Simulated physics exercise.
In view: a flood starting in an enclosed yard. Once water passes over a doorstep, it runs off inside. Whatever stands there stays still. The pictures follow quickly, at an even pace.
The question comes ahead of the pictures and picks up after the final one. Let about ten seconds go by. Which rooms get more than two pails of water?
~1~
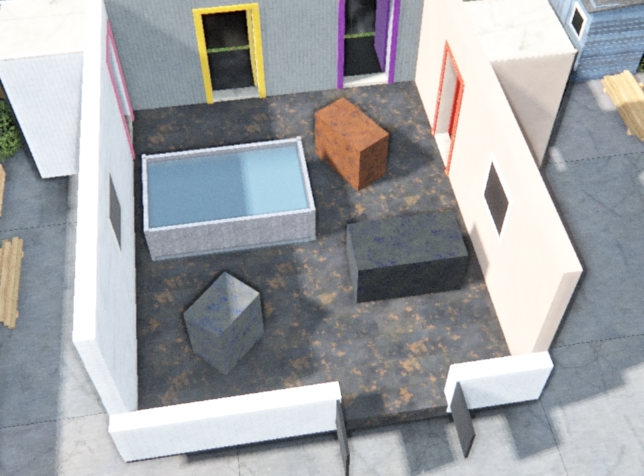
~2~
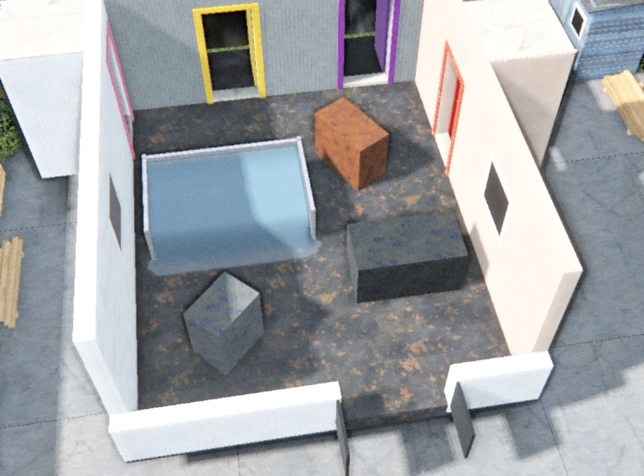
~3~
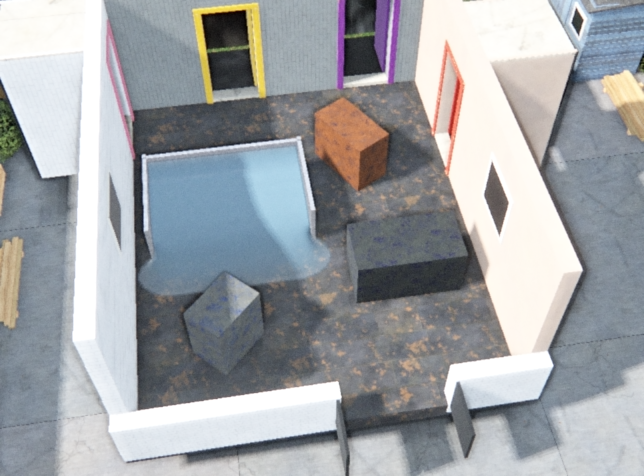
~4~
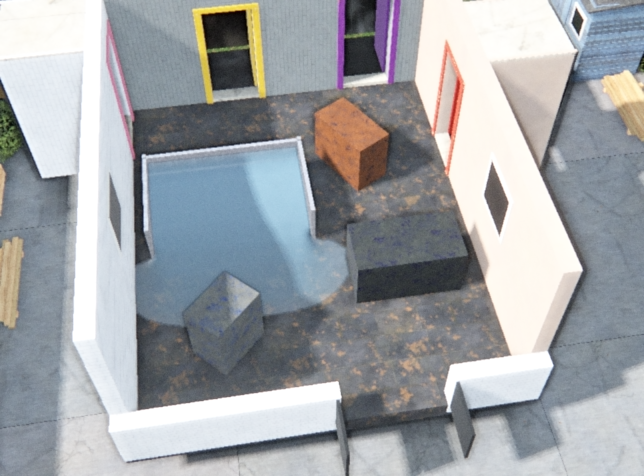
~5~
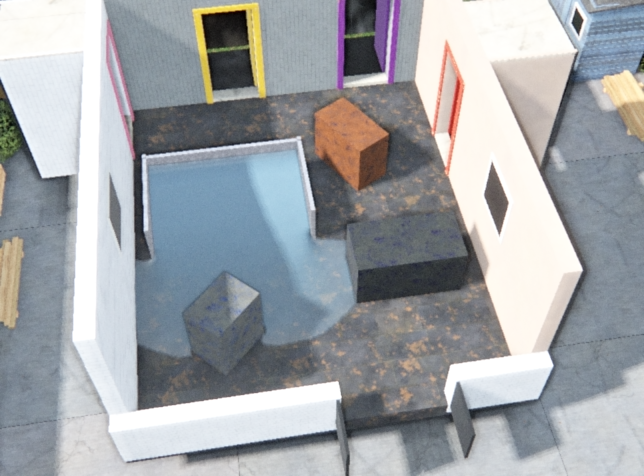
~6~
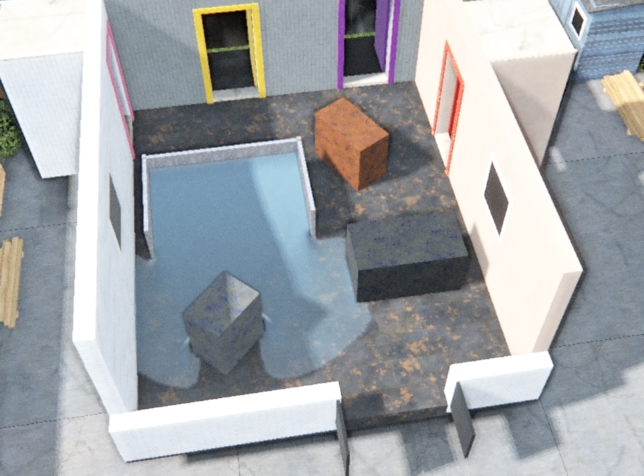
My prediction: The yellow door does not go over two buckets, the pink door does not go over two buckets, the purple door does not go over two buckets, the red door does not go over two buckets.
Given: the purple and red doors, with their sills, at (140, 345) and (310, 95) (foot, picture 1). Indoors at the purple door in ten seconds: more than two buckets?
What follows is that the purple door gets beyond it.
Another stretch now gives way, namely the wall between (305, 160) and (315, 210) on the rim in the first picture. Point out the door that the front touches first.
Answer: The one in red.
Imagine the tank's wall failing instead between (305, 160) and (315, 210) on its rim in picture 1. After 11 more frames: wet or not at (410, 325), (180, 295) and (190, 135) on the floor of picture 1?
The first point is spared, the second spared, the third spared.
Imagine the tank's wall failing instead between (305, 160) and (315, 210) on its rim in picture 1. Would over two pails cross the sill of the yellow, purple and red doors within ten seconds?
The yellow one remains below, the purple one exceeds the limit, and the red one exceeds the limit.
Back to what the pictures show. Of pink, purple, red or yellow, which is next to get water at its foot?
Looks like the pink door.
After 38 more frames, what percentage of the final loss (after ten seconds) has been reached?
I'd put it at 75 per cent.
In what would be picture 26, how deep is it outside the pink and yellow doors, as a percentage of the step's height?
Close to 0 per cent for the first one and close to 0 per cent for the second.
A moment on, water covers 35 % of the floor; the yellow door not reached, the pink door not reached, the purple door not reached, the red door not reached.
Next, water covers 35 % of the floor; the yellow door not reached, the pink door not reached, the purple door not reached, the red door not reached.
Then, water covers 45 % of the floor; the yellow door not reached, the pink door not reached, the purple door not reached, the red door not reached.
Later, water covers 75 % of the floor; the yellow door wet at the sill, nothing in, the pink door wet at the sill, nothing in, the purple door not reached, the red door wet at the sill, nothing in.
In the end, water covers 95 % of the floor; the yellow door wet at the sill, nothing in, the pink door wet at the sill, nothing in, the purple door under two buckets in, the red door wet at the sill, nothing in.
